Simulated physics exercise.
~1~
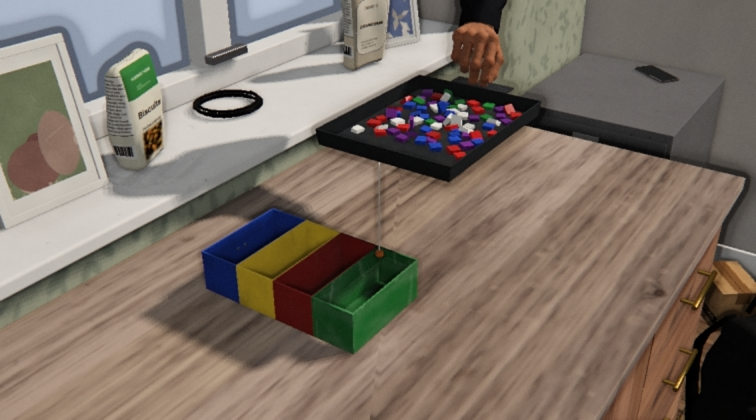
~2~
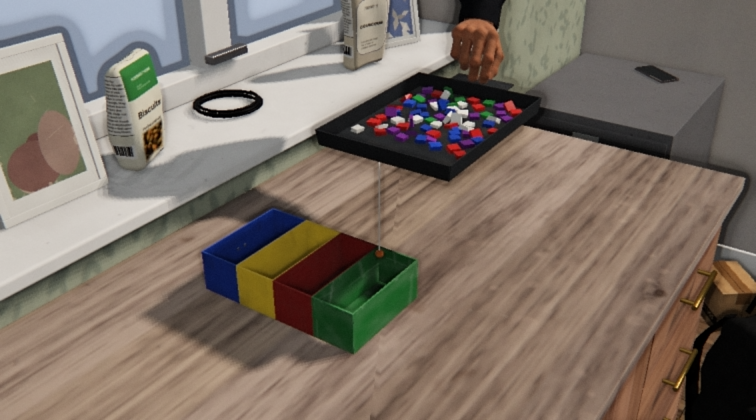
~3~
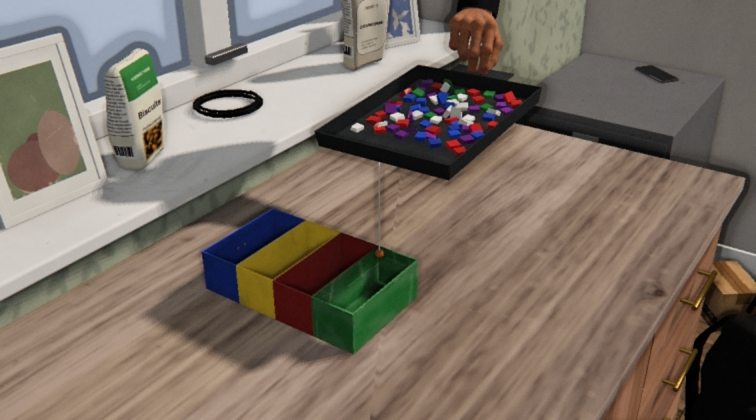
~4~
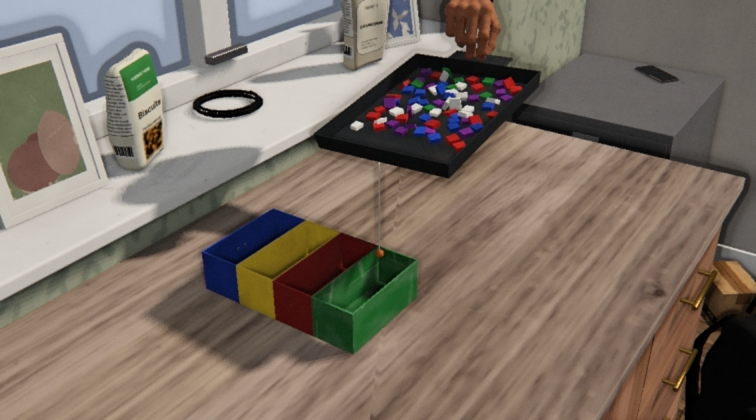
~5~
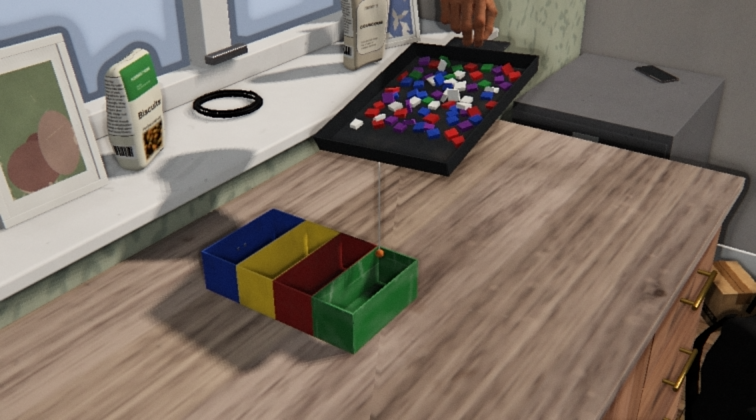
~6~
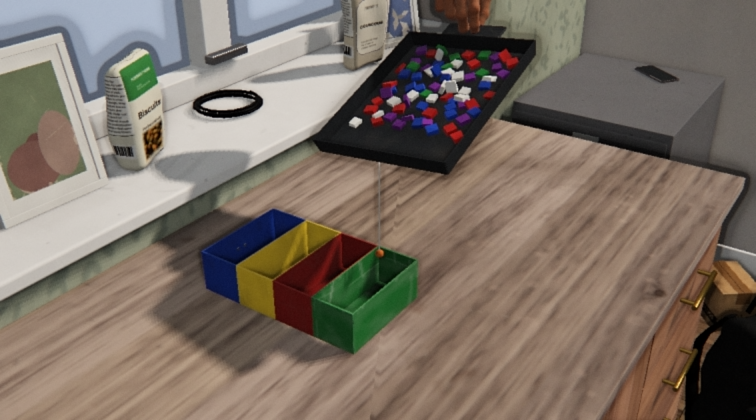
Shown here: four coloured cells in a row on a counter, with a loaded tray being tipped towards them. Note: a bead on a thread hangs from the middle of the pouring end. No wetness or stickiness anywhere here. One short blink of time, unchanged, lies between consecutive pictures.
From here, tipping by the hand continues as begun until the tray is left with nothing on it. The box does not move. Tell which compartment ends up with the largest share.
The red compartment ends up with the largest share.
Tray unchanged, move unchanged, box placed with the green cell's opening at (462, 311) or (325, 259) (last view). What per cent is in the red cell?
0 %, 10 %.
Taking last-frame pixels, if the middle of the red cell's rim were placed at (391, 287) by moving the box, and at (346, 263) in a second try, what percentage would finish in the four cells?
You'd see roughly 90 per cent first and roughly 100 per cent second.
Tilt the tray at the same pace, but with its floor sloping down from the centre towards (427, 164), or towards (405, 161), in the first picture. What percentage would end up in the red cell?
In turn some 0 and 10 per cent.
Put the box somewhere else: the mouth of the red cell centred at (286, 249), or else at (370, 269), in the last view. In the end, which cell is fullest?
For the first spot I'd say green, and for the second spot the cell in yellow.
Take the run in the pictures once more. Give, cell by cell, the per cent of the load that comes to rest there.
Blue cell: 0 per cent; yellow cell: 20 per cent; red cell: 60 per cent; green cell: 20 per cent.
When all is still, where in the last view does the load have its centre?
(326, 300).
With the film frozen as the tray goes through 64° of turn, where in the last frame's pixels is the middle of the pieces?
Load centre: Approx. (363, 123).
Just after the last frame, tray tipped steeply; every one on the tray.
A moment on, tray tipped past a quarter turn; roughly half on the tray; roughly a quarter in the red cell; about a tenth in the yellow cell; about a tenth in the green cell; roughly a quarter falling or outside the box.
Further on, tray tipped past a quarter turn; roughly half in the red cell; roughly a quarter in the green cell; roughly a quarter in the yellow cell; just a few in the blue cell; just a few falling or outside the box.
When it is over, tray tipped past a quarter turn; roughly half in the red cell; roughly a quarter in the green cell; roughly a quarter in the yellow cell; just a few in the blue cell; just a few outside the box.
